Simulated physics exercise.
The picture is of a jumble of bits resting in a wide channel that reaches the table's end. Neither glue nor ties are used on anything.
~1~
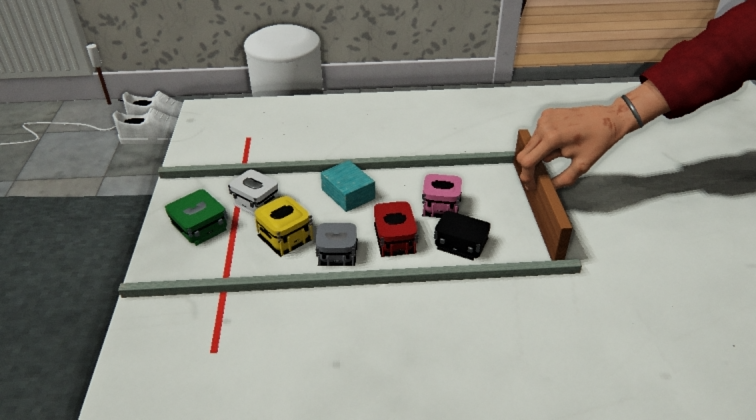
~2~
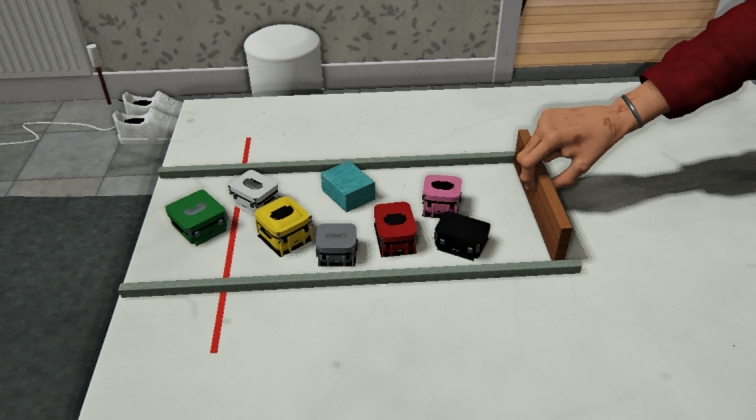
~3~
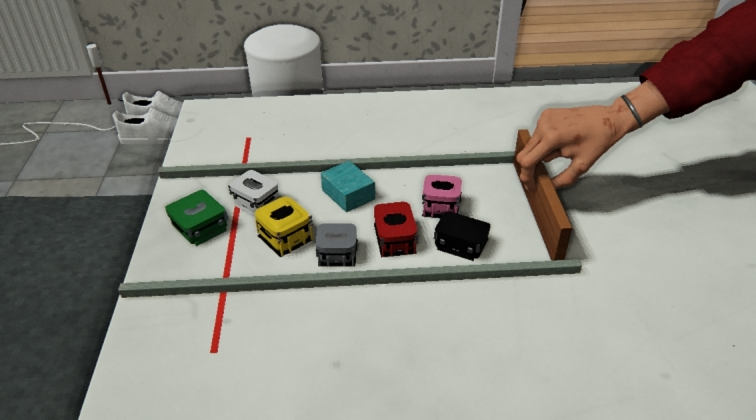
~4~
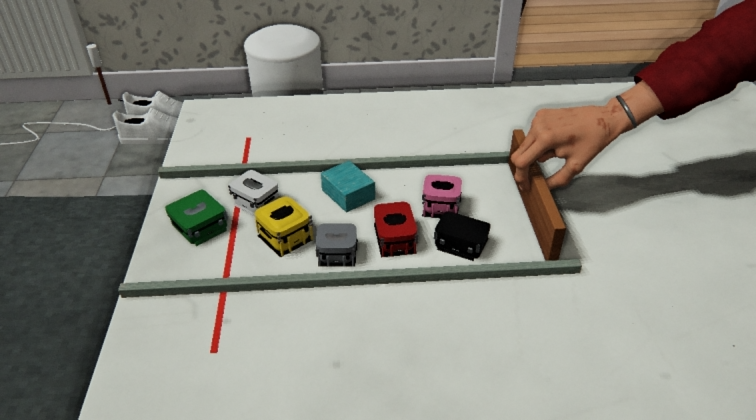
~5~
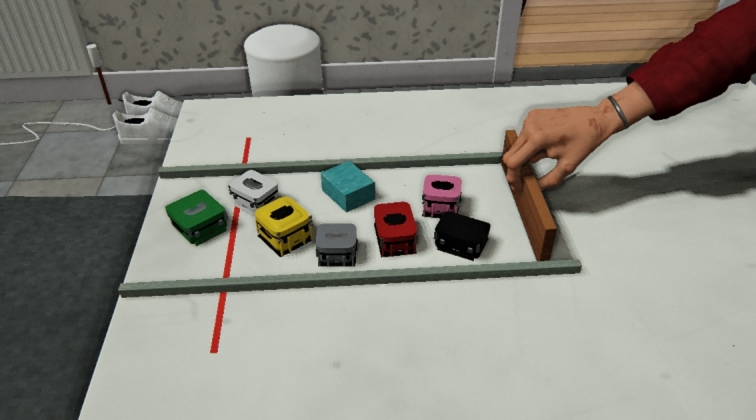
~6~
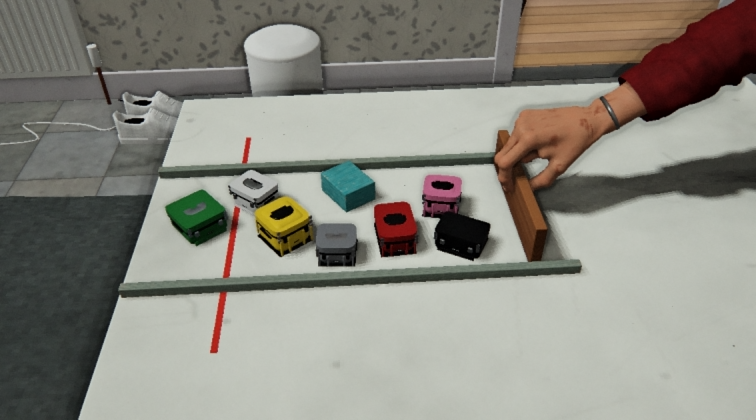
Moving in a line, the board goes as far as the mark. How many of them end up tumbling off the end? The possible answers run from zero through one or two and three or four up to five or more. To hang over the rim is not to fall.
Final tally: One or two.
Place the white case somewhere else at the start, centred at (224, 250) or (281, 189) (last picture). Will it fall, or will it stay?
At the first spot it drops over the edge, and at the second it remains in place.
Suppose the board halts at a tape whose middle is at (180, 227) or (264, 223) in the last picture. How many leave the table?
5 and 0.
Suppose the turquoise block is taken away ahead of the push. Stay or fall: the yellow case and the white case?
The yellow case ends up below while the white case stays up top.
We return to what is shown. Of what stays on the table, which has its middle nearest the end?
Result - the green case.
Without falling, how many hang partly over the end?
Count: 1.
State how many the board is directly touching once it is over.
I count 3 of them.
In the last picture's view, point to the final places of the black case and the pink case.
The black case comes to rest close to (202, 259), while the pink case rests close to (213, 221).
Early on, none off yet; green case at rest near (197, 218); white case at rest near (255, 194); yellow case at rest near (281, 224).
Finally, the number that fall off is one or two; lost, grey case and yellow case.
